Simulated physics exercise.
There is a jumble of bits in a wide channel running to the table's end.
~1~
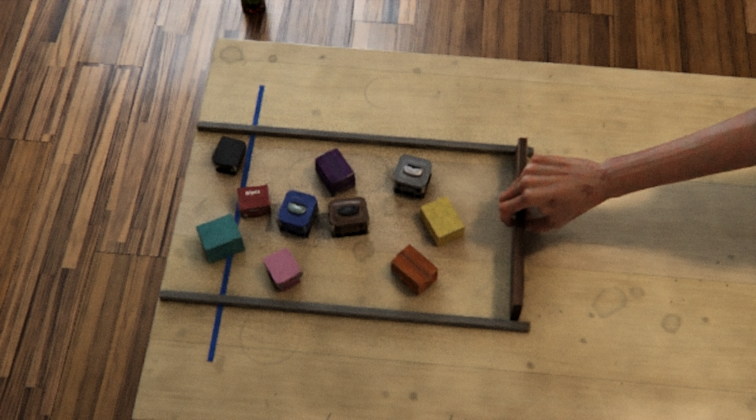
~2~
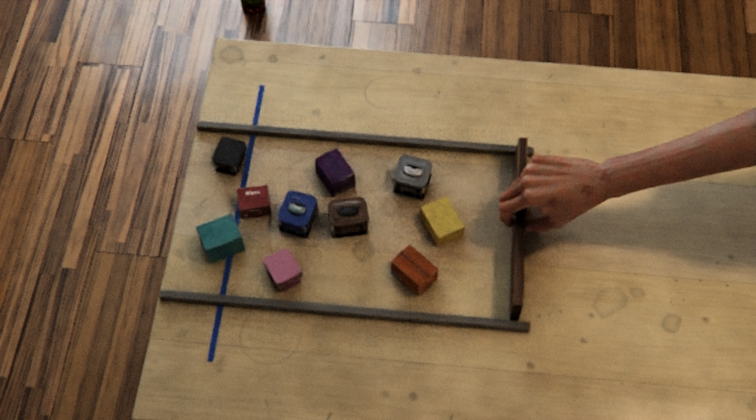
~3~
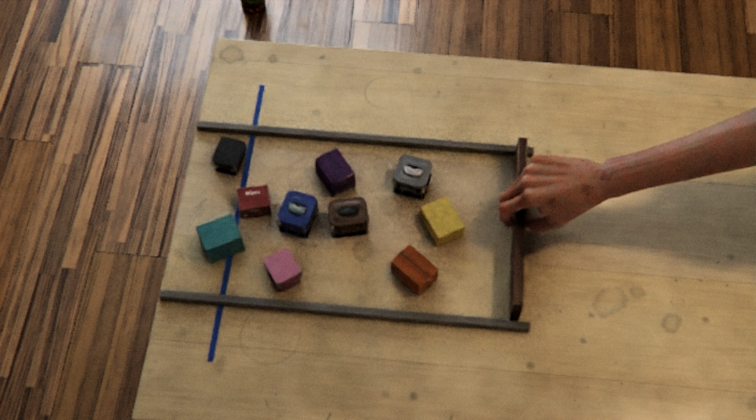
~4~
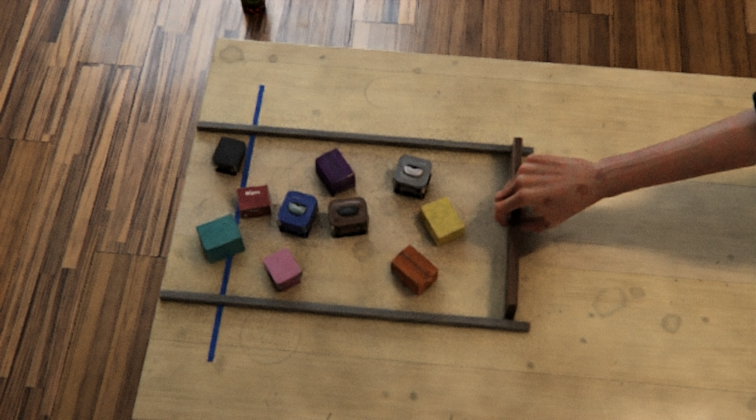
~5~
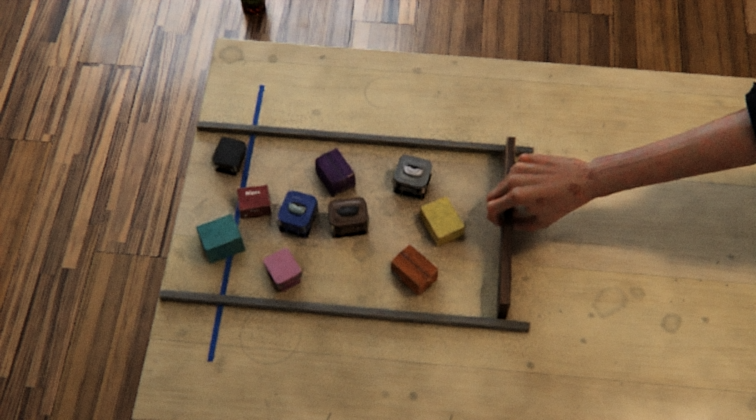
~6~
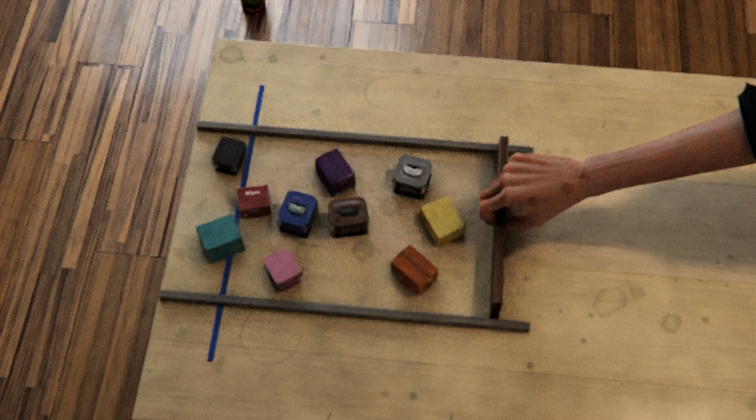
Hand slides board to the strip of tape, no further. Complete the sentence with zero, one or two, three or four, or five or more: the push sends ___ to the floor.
The push sends three or four to the floor.
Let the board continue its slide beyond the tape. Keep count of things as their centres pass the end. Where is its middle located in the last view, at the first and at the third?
The middle is at about (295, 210), later at about (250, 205).
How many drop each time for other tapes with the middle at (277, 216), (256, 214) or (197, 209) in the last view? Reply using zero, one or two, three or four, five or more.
Spot one gives either one or two, spot two one to two, spot three five or more.
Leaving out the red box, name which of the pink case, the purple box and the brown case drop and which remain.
Pink case still up; purple box still up; brown case still up.
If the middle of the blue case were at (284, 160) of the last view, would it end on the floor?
From that start, the object then does not stay.
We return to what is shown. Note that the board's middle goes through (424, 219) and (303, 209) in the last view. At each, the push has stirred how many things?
3 at one spot and 9 at the other.
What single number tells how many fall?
The number that fall is 3.
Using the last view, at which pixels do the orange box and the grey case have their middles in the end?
In the last picture they sit at about (219, 235) and about (229, 164).
Soon after, none off yet; black case at rest near (230, 156); turquoise block at rest near (221, 239); red box at rest near (254, 202).
By the end, the number that fall off is three or four; fallen, blue case, red box and black case.
